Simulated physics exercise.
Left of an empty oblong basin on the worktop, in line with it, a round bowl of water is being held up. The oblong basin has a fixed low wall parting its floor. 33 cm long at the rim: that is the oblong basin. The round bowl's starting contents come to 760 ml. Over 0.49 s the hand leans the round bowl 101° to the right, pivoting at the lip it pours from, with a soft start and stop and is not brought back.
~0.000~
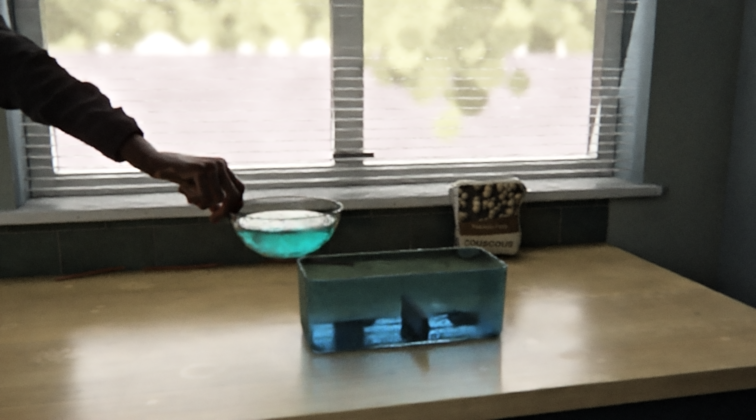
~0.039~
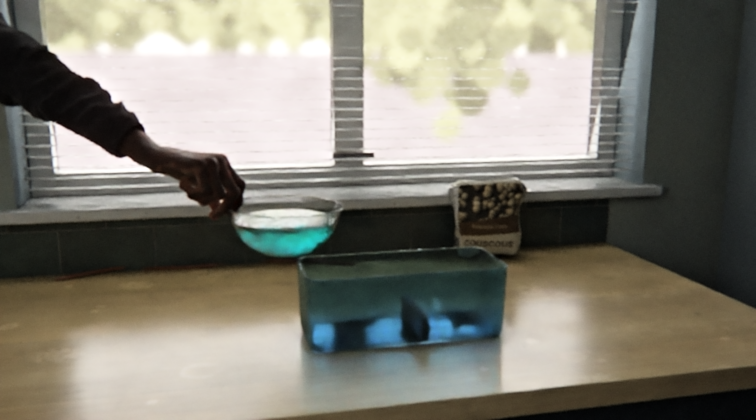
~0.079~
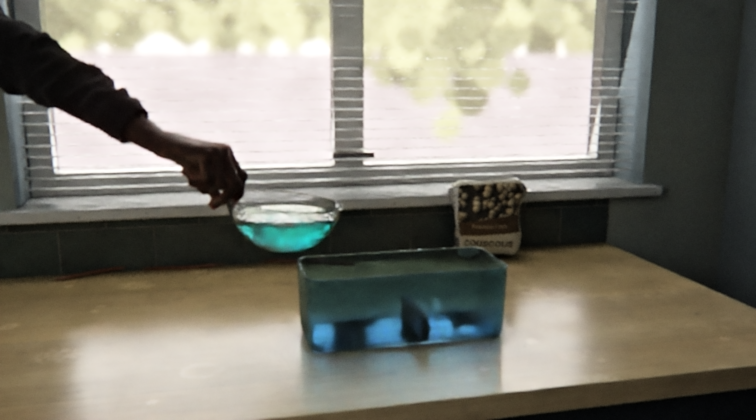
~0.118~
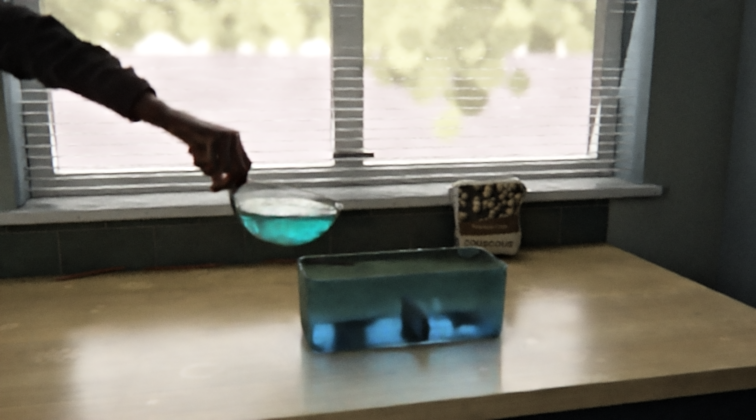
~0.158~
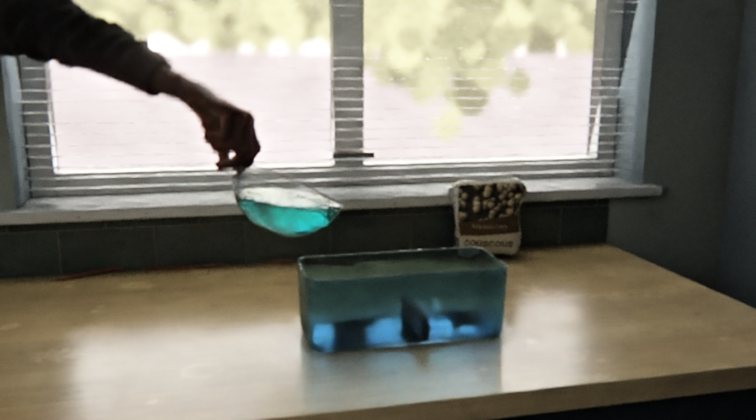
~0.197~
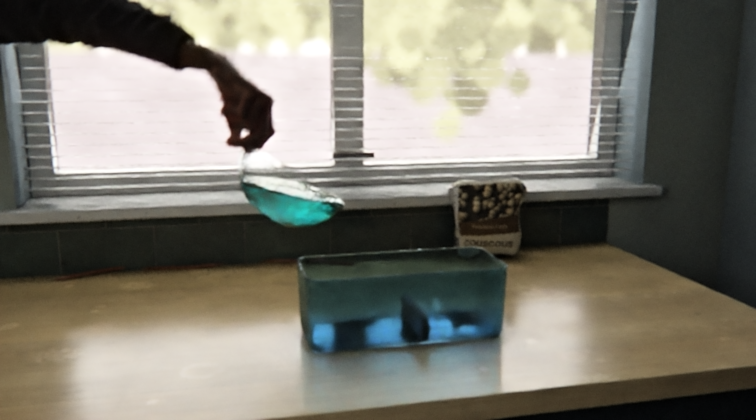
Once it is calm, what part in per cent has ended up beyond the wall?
About 40 per cent ends up there.
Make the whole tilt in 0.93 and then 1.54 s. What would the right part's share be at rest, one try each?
I'd say 35 percent on the first go, 15 percent on the next.
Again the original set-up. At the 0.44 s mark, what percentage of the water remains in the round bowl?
At that time about 24 in a hundred parts are still held.
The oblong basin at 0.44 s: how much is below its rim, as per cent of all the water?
Near 10 in a hundred.
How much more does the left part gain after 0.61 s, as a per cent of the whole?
Roughly 10 percent.
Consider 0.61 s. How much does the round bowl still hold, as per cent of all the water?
Roughly 0 per cent.
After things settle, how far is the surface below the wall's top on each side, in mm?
Close to 24 mm left and close to 24 mm right.
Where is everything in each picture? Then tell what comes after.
The first frame shows tilt 0°; pouring edge (342, 206); surface from (233, 223) to (336, 218); the oblong basin's rim runs from (302, 270) to (494, 258); the wall's top is at (414, 306).
The second frame shows tilt 2°; pouring edge (342, 206); surface from (233, 221) to (336, 217).
The third frame shows tilt 6°; pouring edge (341, 206); surface from (233, 216) to (336, 213).
The fourth frame shows tilt 14°; pouring edge (341, 206); surface from (234, 207) to (337, 208).
The fifth frame shows tilt 24°; pouring edge (341, 206); surface from (236, 194) to (338, 203).
The sixth frame shows tilt 35°; pouring edge (340, 206); surface from (241, 178) to (331, 195); 2 per cent is over the edge.
After 0.44 s the tilt is 98° and 24 per cent is still to pour, 10 is left of the wall and 0 right of it.
After 0.61 s the tilt is 101° and 0 per cent is still to pour, 45 is left of the wall and 51 right of it.
After 0.79 s the tilt is 101° and 0 per cent is still to pour, 46 is left of the wall and 27 right of it.
After 0.99 s the tilt is 101° and 0 per cent is still to pour, 50 is left of the wall and 40 right of it.
In the end 54 per cent lies left of the wall, 40 right of it and 6 outside.
